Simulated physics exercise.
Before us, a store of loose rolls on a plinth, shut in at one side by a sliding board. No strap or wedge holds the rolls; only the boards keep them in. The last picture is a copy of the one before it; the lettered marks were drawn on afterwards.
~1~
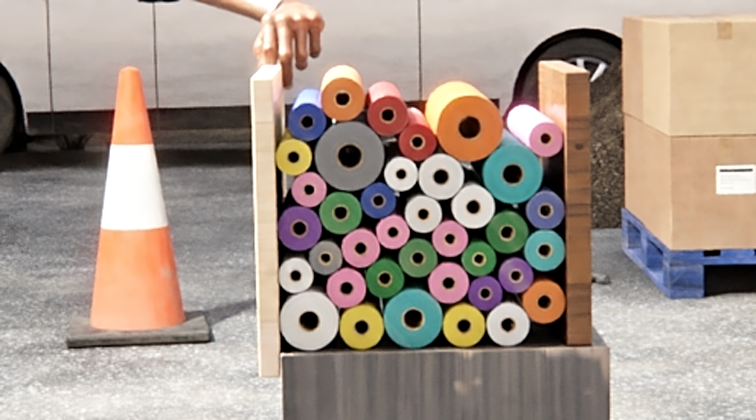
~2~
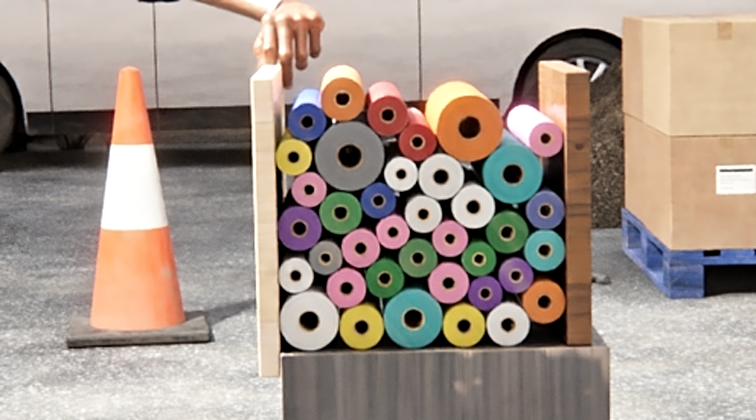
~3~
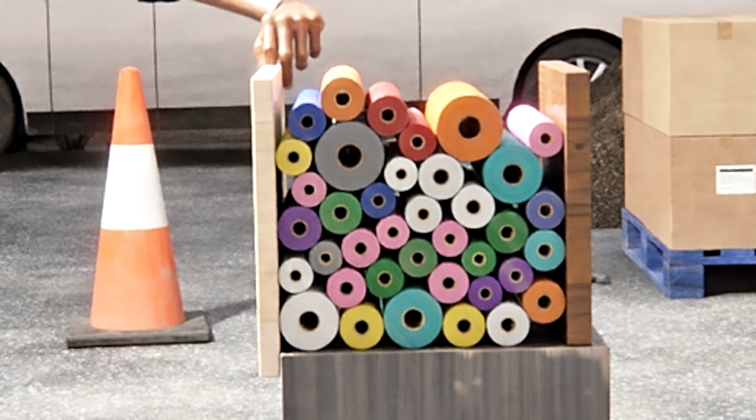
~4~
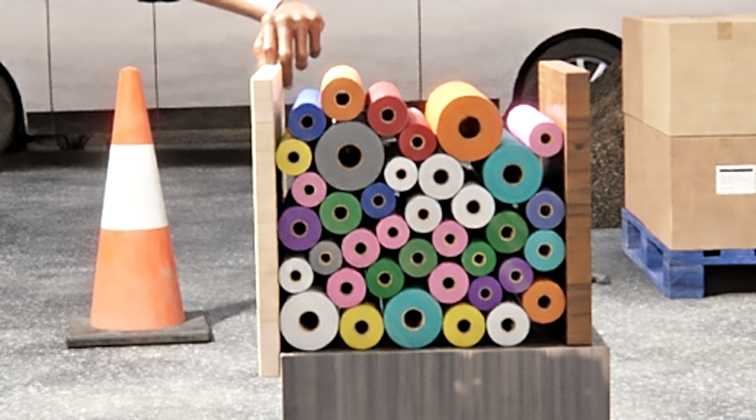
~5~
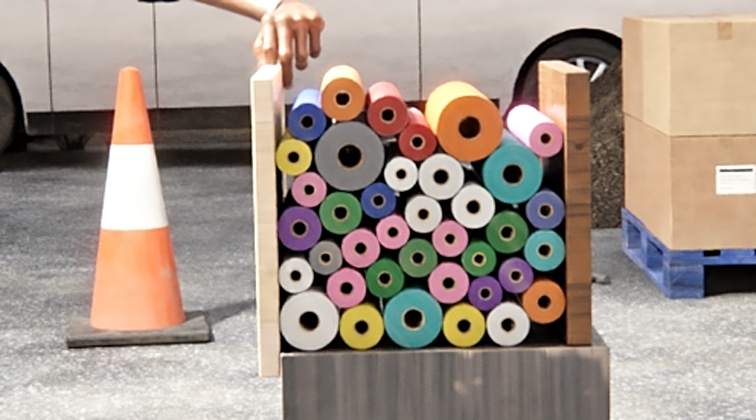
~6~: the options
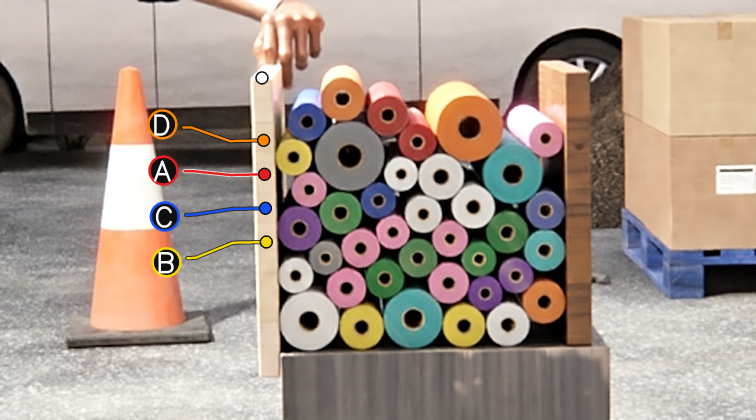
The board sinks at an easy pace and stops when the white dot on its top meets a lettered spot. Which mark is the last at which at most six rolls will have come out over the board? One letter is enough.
B is the limit.
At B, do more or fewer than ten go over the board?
At B, fewer than ten.
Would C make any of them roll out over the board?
Yes.
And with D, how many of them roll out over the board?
It comes to none.
On the copy, A at (264, 174); B at (266, 242); C at (265, 208); D at (263, 141); the white dot at (262, 78).
On B. First, top of the board (275, 152).
Then, top of the board (277, 237).
Finally, top of the board (277, 240), three out over the board.
By contrast, A none out over the board; C three out over the board; D none out over the board.
